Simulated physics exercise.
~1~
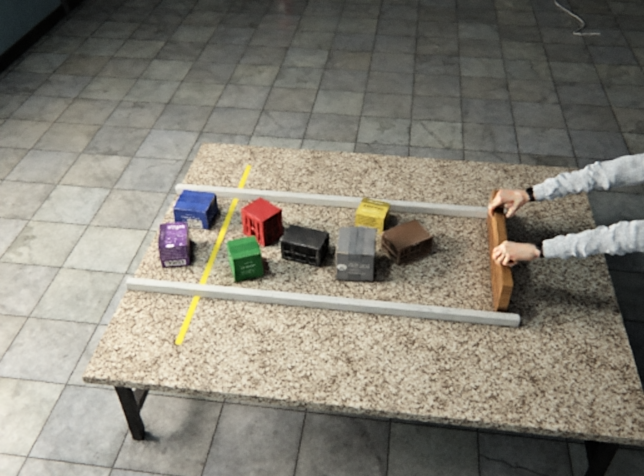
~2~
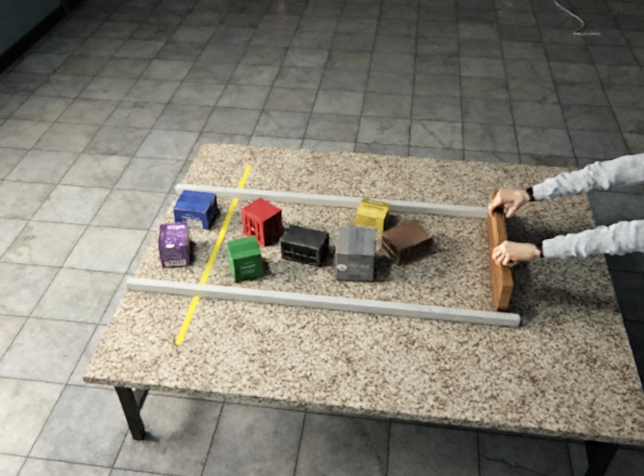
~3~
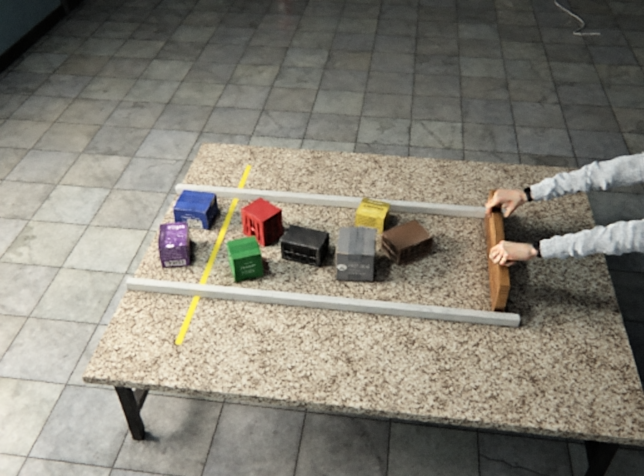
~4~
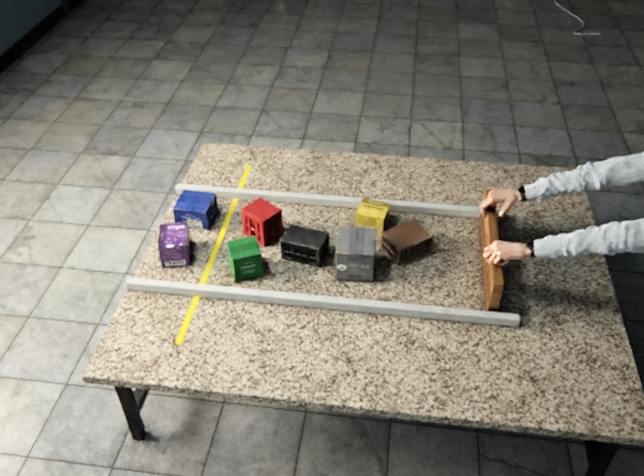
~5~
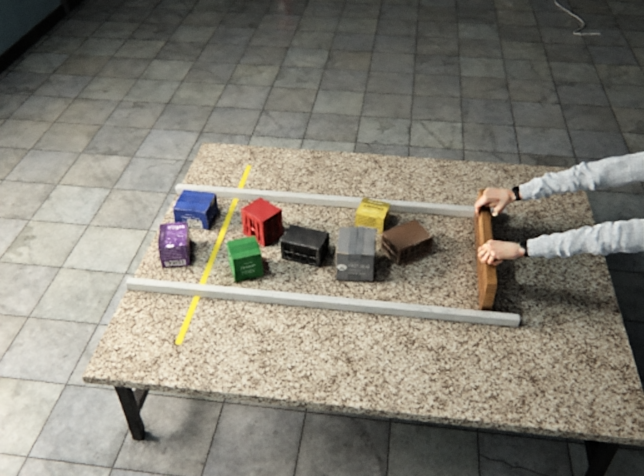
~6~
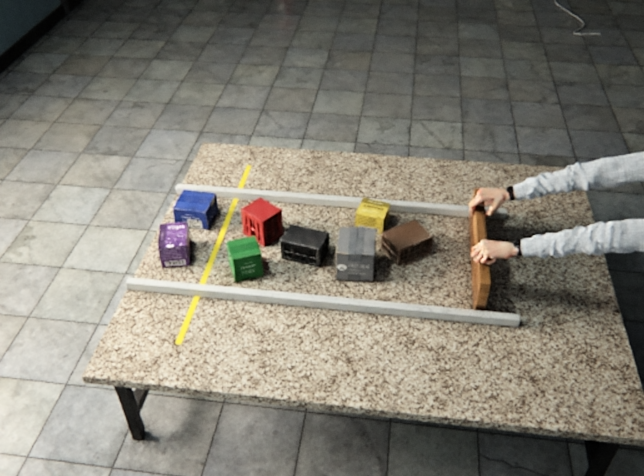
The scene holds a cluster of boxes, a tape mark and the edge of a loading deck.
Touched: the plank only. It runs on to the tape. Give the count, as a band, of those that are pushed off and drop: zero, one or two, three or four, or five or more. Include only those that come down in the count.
Those that drop number one or two.
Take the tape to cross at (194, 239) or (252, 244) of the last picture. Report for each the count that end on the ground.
The counts would come to 5 and 0.
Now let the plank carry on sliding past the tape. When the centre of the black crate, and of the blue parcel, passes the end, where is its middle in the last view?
Its middle is around (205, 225) and around (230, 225).
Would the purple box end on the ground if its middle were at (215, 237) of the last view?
Set there, the object goes off the end.
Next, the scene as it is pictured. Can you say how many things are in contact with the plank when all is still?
3 touch it.
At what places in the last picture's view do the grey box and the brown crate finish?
Final positions - grey box around (184, 260), brown crate around (199, 230).
Soon after, none off yet; purple box at rest near (175, 244); blue parcel at rest near (196, 209); green box at rest near (245, 259).
In the end, the number that fall off is one or two; gone, blue parcel and purple box.
